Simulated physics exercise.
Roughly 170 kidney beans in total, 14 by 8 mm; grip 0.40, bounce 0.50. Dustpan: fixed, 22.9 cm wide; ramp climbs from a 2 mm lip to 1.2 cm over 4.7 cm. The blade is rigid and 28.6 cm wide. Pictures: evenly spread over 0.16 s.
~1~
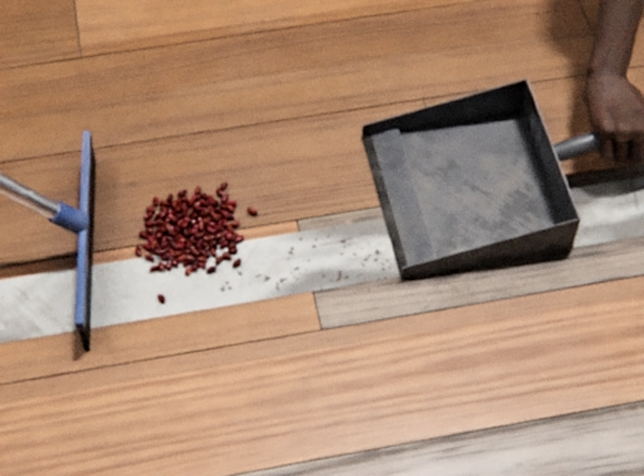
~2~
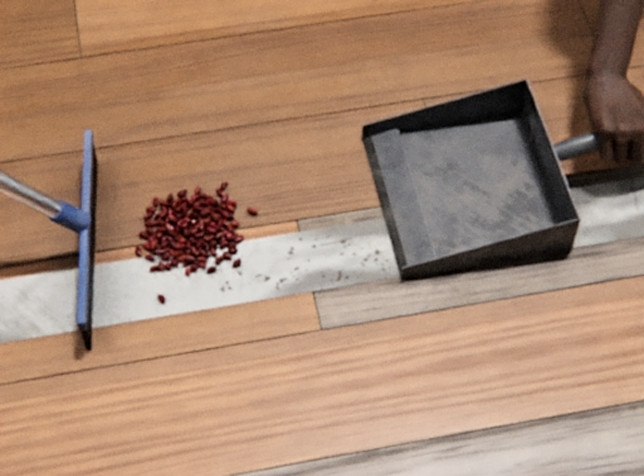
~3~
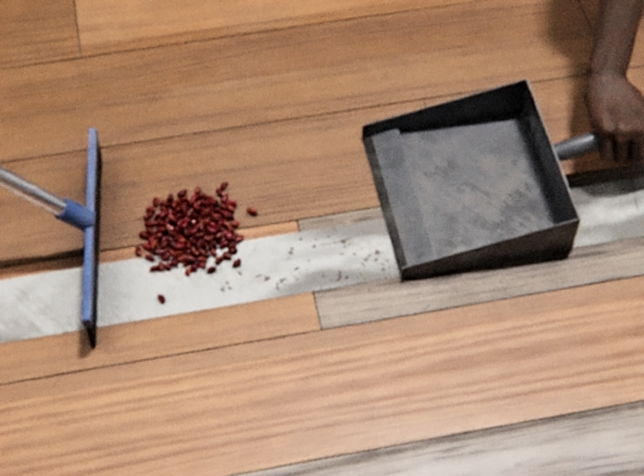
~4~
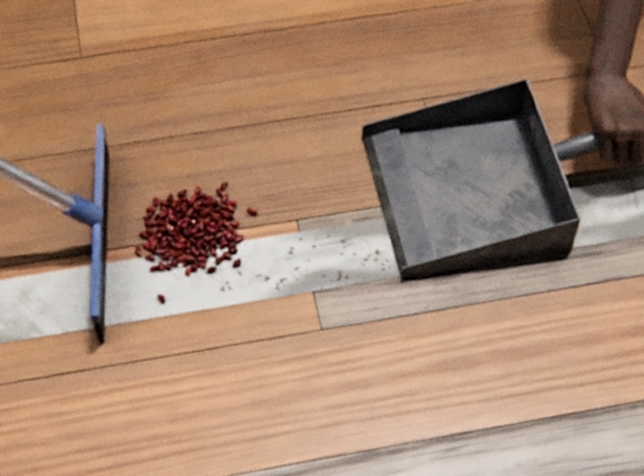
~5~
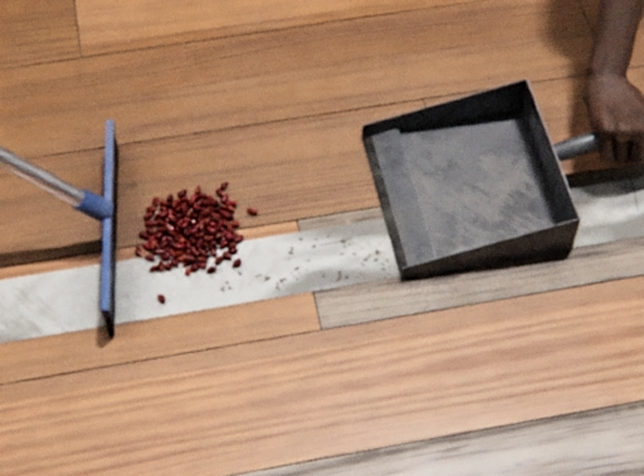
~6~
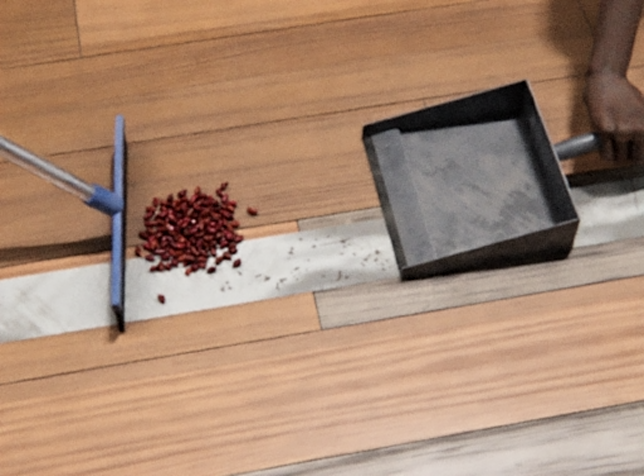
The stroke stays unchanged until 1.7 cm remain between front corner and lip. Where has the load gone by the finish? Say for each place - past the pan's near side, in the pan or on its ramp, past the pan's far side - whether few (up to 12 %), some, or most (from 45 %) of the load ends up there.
Near side: Few, pan: Few, far side: Some.
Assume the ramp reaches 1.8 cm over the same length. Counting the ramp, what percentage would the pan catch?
5 per cent.
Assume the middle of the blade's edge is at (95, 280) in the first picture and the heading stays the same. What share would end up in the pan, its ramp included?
Roughly 10 percent would end up there.
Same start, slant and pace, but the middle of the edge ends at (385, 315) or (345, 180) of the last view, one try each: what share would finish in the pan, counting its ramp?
I'd expect about 20 percent, then about 25 percent.
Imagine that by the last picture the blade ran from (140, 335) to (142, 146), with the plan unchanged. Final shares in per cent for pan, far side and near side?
Final per cent - pan 30, far 0, near 25.
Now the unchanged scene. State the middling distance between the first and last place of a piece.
Median: Approx. 22 cm.
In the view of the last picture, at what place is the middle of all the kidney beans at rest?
Close to pixel (358, 180).
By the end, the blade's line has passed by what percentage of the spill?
About 20 percent.
Then, 0.35 s after the last picture, middle of the blade 19 cm from the lip; 0 % over the lip, far side 0 %, near side 0 %.
Then, 0.59 s after the last picture, middle of the blade 9 cm from the lip; 0 % over the lip, far side 10 %, near side 0 %.
Then, 0.93 s after the last picture, middle of the blade 3 cm from the lip; 5 % over the lip, far side 20 %, near side 5 %.
In the end, near side 5 %, pan 5 %, far side 20 %, in front of the lip or behind the blade 75 %.
